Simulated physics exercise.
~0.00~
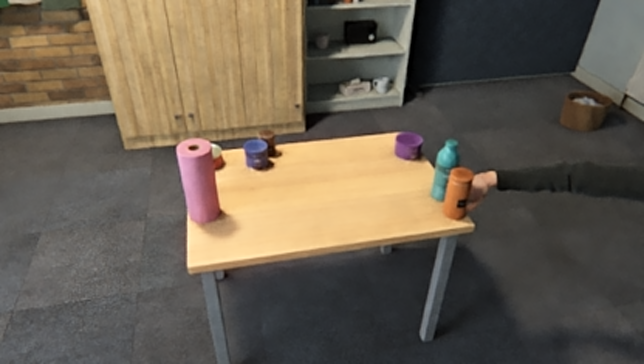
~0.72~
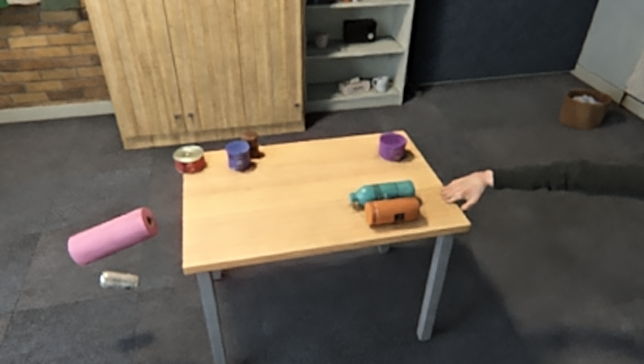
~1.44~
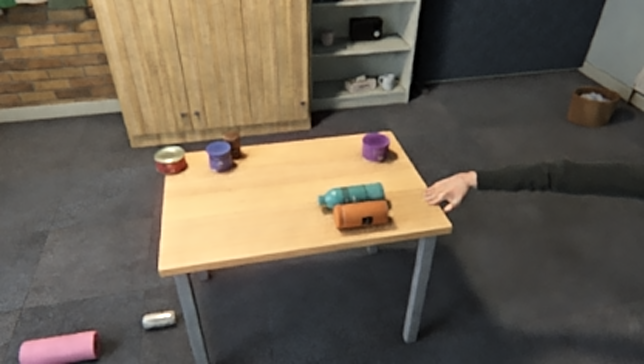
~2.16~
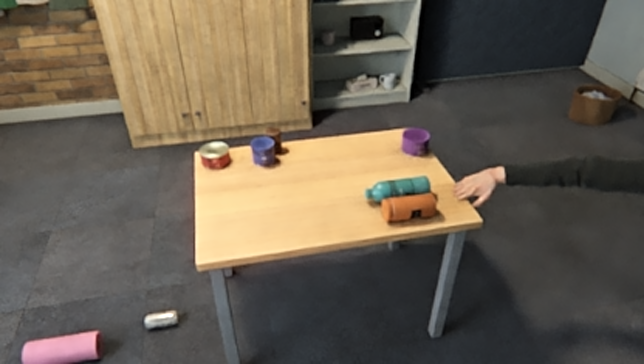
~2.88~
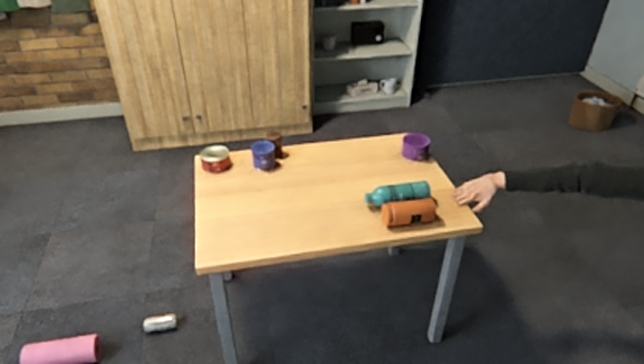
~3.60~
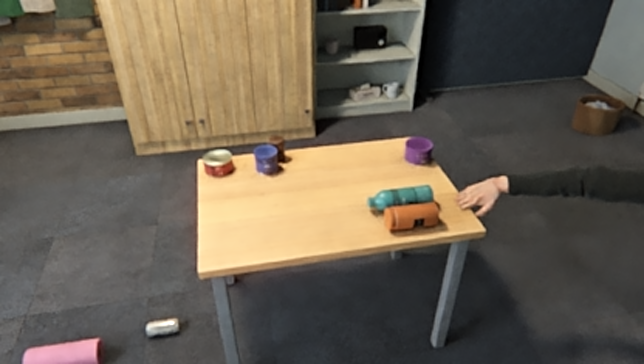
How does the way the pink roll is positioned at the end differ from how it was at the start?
At the start the pink roll stands upright on the table, but by the end it is lying on its side on the floor.
A hand jerking a small table left, right and left again, toppling two bottles and sending a pink roll and white can to the floor.
